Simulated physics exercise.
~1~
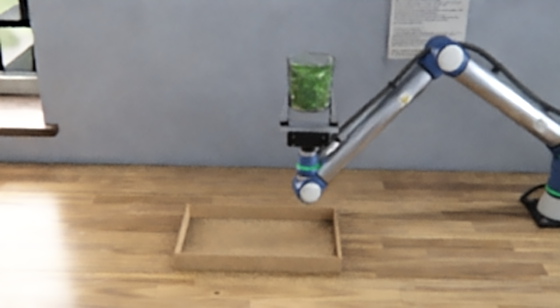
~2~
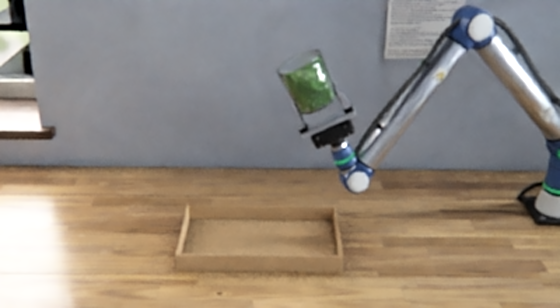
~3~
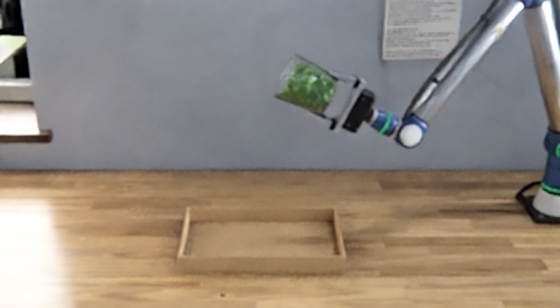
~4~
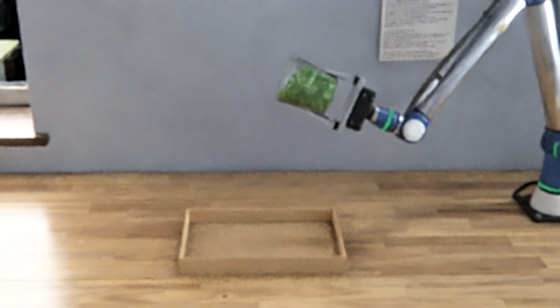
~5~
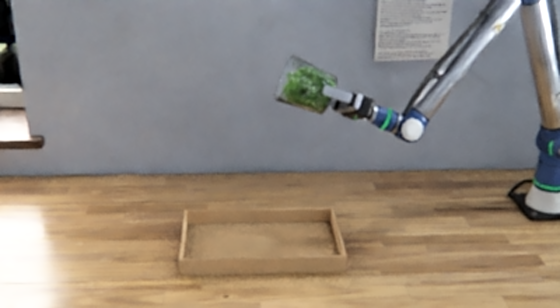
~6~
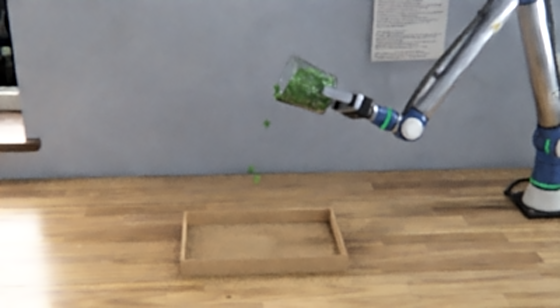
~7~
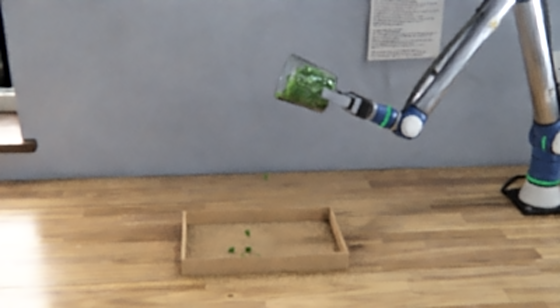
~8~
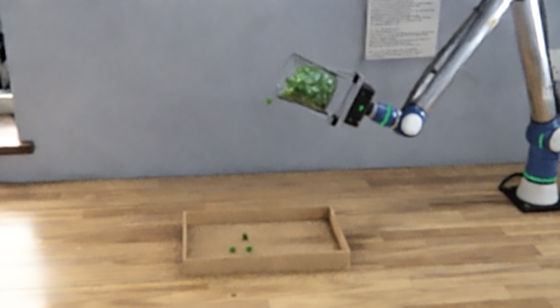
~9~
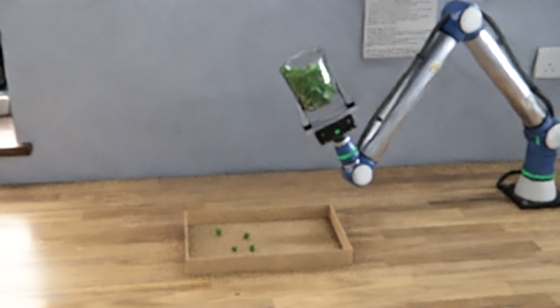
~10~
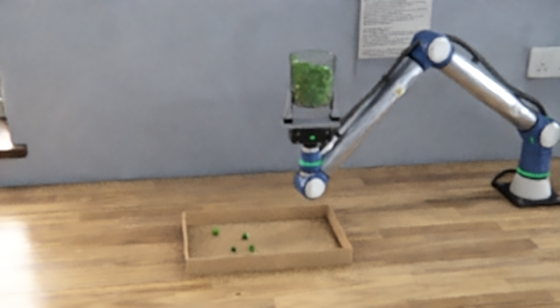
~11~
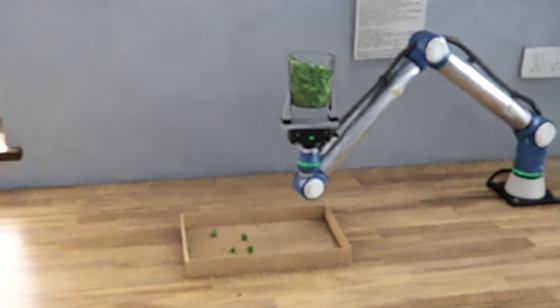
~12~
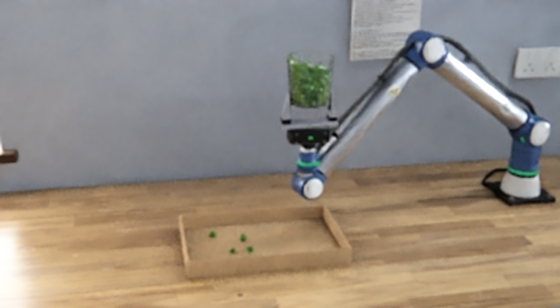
In the video, a robot arm holding a clear cup of green vegetable pieces above a shallow wooden tray tips it to the left, rolls it while tilted so a few pieces drop into the tray, then turns it upright, still holding most of its load.
